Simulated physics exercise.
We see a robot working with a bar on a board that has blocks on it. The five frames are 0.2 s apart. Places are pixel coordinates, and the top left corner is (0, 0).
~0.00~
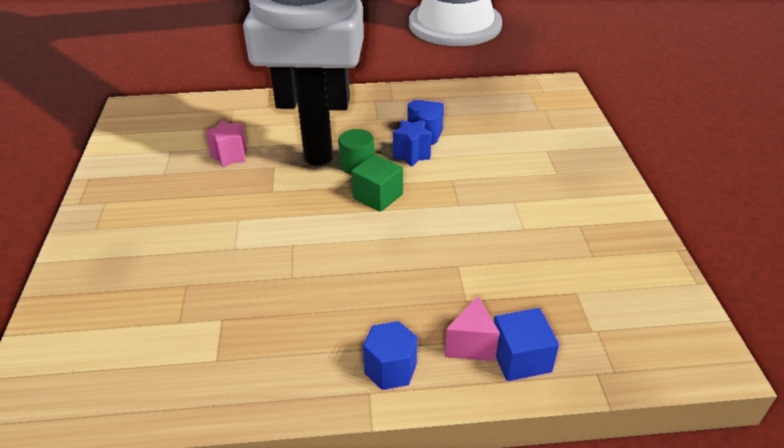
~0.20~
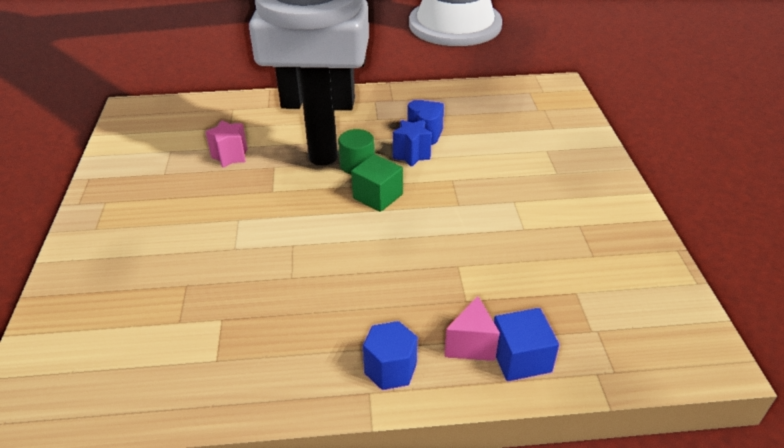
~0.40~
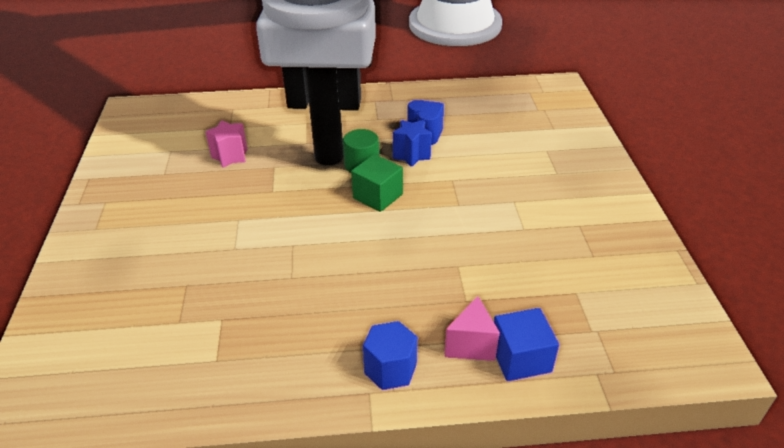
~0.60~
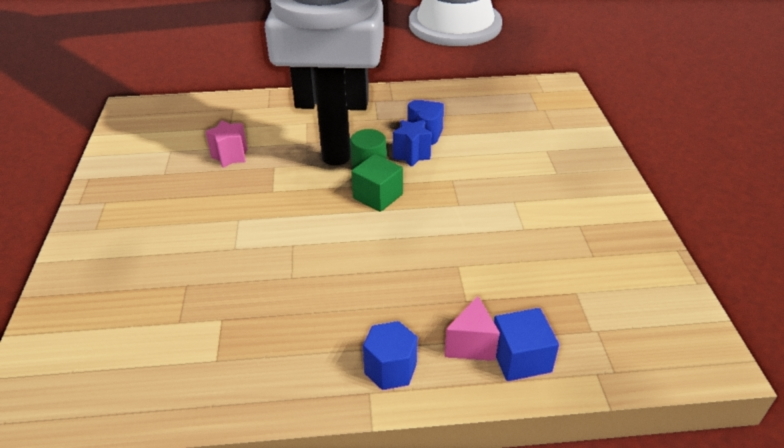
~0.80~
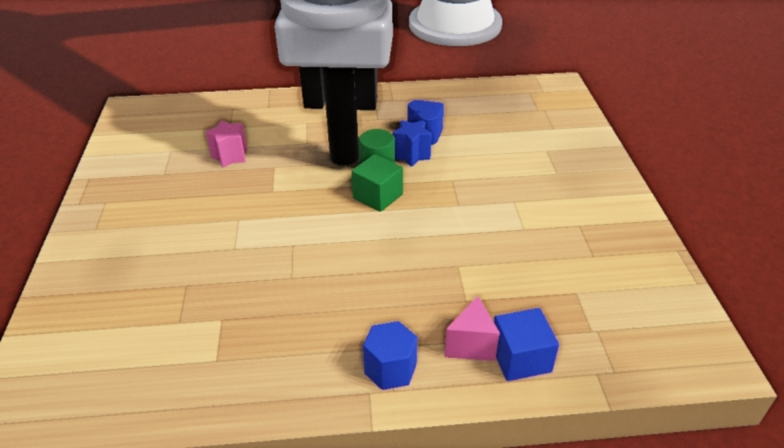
At first, a robot's dark bar stands just left of a green cylinder on a wooden board scattered with blue, pink and green blocks. The bar moves slowly right and meets the cylinder, then pushes it a short way toward the blue star, behind the green block, while the other blocks stay put.
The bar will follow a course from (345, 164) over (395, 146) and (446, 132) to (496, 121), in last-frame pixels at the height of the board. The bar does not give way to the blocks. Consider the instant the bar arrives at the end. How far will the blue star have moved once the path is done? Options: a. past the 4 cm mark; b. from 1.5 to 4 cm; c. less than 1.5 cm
b (from 1.5 to 4 cm)
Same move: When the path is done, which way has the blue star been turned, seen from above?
Rotation: Counter-clockwise.
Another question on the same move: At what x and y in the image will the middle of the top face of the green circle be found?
I'd guess (403, 137).
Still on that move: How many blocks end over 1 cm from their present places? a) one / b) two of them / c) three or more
(c)
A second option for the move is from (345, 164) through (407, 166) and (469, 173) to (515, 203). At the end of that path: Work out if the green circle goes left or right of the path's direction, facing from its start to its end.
Measured against the direction from start to end, the green circle shifts toward the right-hand side.
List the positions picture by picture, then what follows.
Bar tip at (319, 157); block tops, green circle at (356, 138); green square block at (377, 168); blue star at (412, 128); blue heart block at (426, 108), in the first picture.
Bar at (323, 157); blocks unchanged, in the second picture.
Bar at (329, 157); green circle at (361, 138), in the third picture.
Bar at (336, 157); green circle at (368, 138), in the fourth picture.
Bar at (345, 157); green circle at (376, 138); green square block at (377, 168); blue star at (412, 128); blue heart block at (426, 108), in the fifth picture.
The first path, step by step. One third of the way, bar at (396, 138); green circle at (403, 137); blue star at (433, 130), turned 45° anticlockwise.
Two thirds of the way, bar at (447, 125); green circle at (403, 137); blue star at (433, 130), turned 45° anticlockwise; blue heart block at (467, 97).
At the end, bar at (496, 114); green circle at (403, 137); green square block in place; blue star at (433, 130), turned 45° anticlockwise; blue heart block at (512, 85), turned 20° anticlockwise.
